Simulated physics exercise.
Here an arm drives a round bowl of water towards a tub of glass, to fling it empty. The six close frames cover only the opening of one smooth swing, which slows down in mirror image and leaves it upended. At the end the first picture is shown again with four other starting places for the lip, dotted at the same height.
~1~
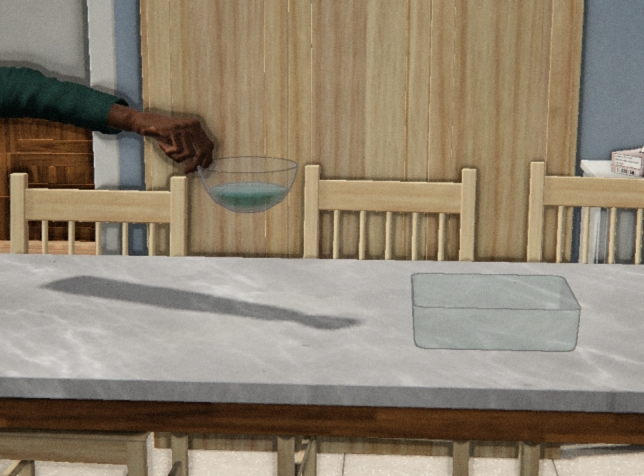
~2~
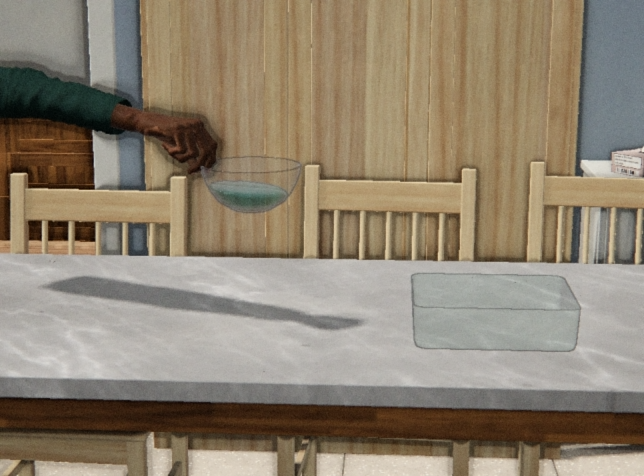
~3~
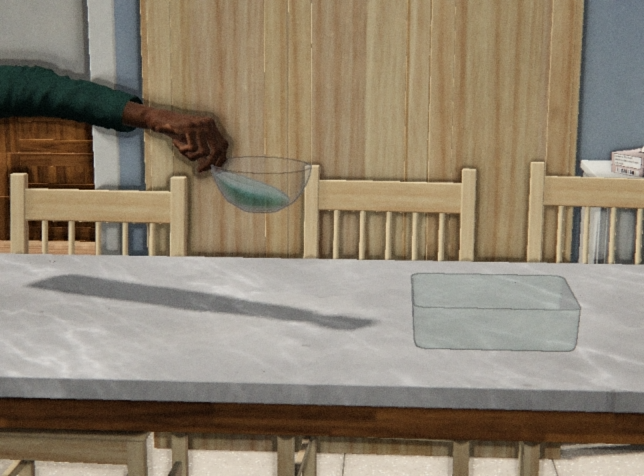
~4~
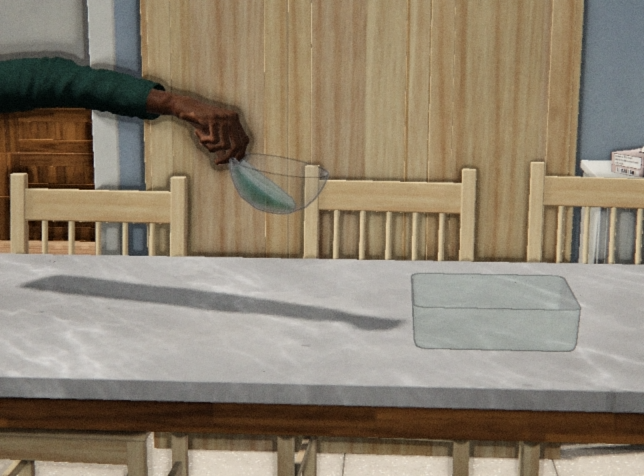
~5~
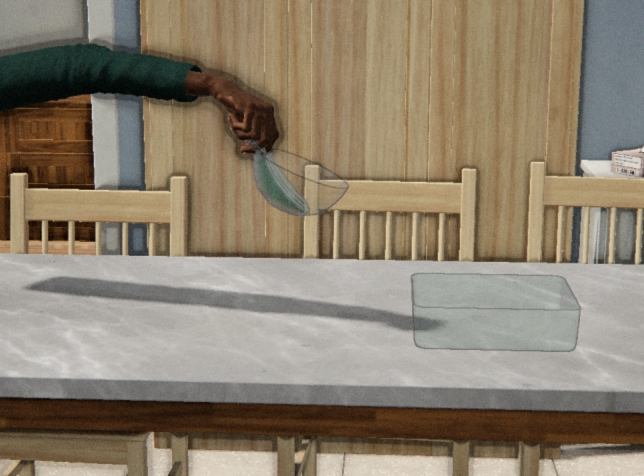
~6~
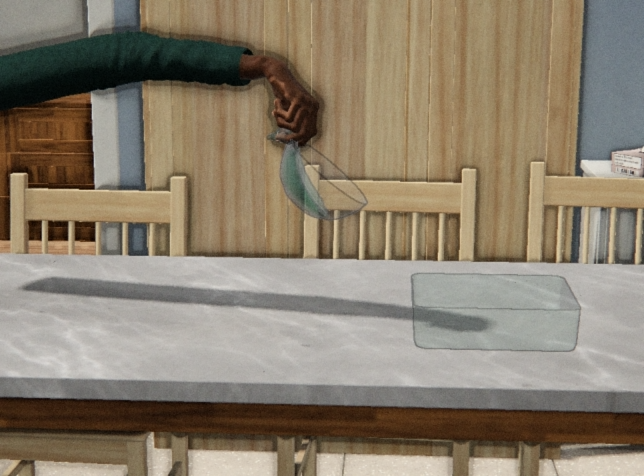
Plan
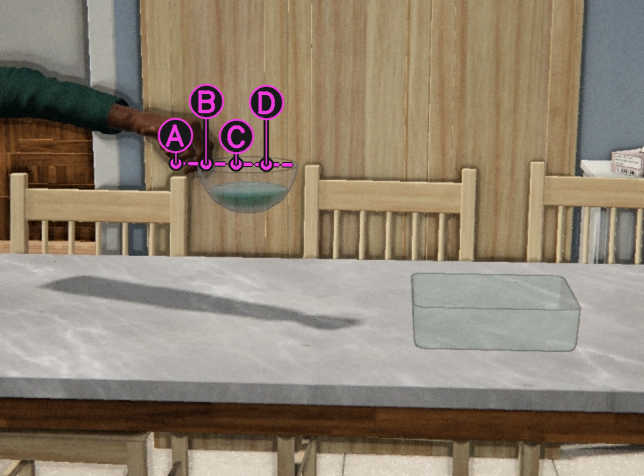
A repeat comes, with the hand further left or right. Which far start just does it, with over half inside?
Spot D.
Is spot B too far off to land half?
Yes, that goes wrong.
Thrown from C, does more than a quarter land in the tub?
Yes, clearly.
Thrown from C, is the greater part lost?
Yes.
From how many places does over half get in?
One of the four.
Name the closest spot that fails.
Here it is spot C.
In magenta, A at (175, 163); B at (206, 163); C at (236, 164); D at (266, 164).
If A is chosen, about 1 % lands in the tub, 98 % falls short.
If B is chosen, about 3 % lands in the tub, 93 % falls short and 4 % goes beside or beyond.
If C is chosen, about 31 % lands in the tub, 57 % falls short and 12 % goes beside or beyond.
If D is chosen, about 66 % lands in the tub, 18 % falls short and 16 % goes beside or beyond.
